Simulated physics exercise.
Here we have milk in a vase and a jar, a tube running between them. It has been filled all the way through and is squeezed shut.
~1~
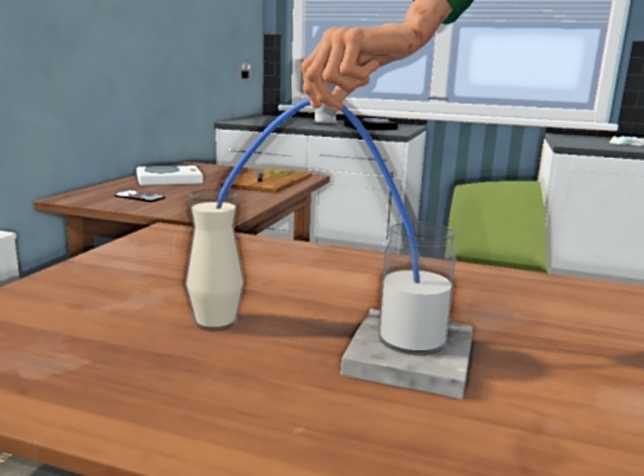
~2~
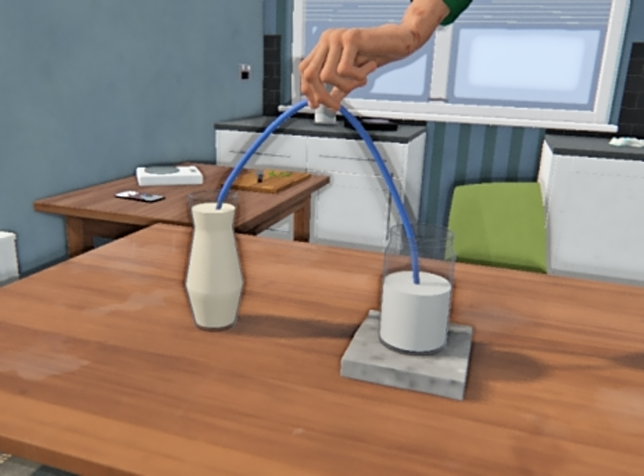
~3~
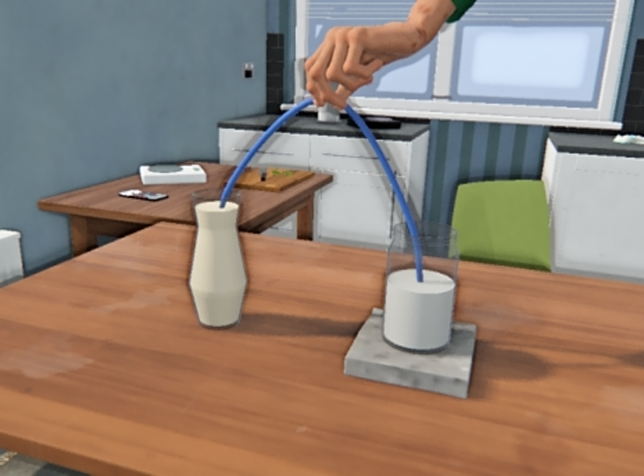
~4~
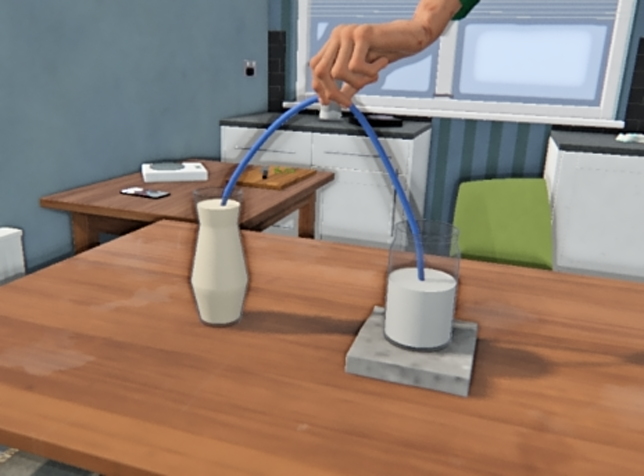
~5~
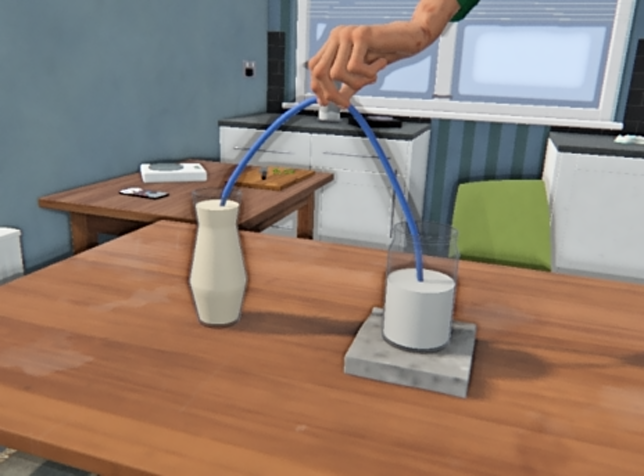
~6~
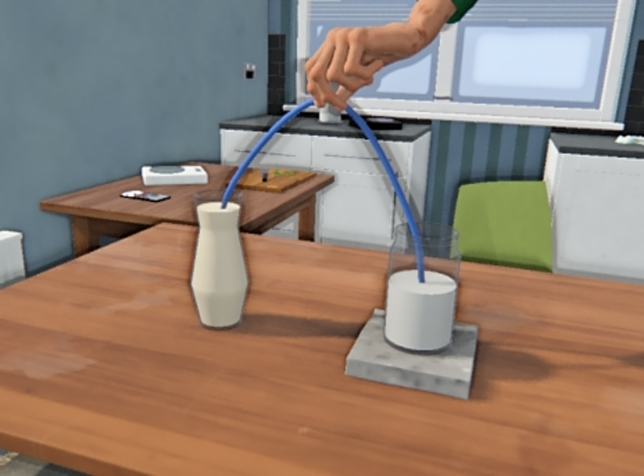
A hand pinched the top of a blue tube arching between a nearly full vase on the left and a half-full jar on a gray slab, and nothing moved except a slight shift of the view.
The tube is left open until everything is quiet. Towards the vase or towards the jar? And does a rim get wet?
The liquid moves to the right side, and the one getting it does not overflow.
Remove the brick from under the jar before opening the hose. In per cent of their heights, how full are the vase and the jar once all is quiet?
They settle near 55 per cent and 70 per cent of their heights, in that order.
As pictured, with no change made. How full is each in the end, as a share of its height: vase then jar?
Near 65 and 65 in a hundred.
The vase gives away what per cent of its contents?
I'd say near 20 per cent, more or less.
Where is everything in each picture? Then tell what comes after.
In the first frame, fingers on the hose; vase (214, 258) nearly full, on the top itself; jar (418, 284) about half full, up on the brick.
In the second frame, still shut; vase nearly full, surface at (213, 208); jar about half full, surface at (417, 284).
In the third frame, the hose is pinched; vase (218, 257) nearly full; jar (421, 283) about half full.
In the fourth frame, nothing flows; vase nearly full, surface at (218, 205); jar about half full, surface at (422, 280).
In the fifth frame, fingers on the hose; vase (218, 256) nearly full, on the top itself; jar (421, 282) about half full, up on the brick.
In the sixth frame, still shut; vase nearly full, surface at (218, 208); jar about half full, surface at (422, 283).
A moment on, the vase is about three quarters full; the jar is about half full.
Further on, the vase is about two thirds full; the jar is about two thirds full.
When it is over, the vase is about two thirds full; the jar is about two thirds full; the two surfaces are level.
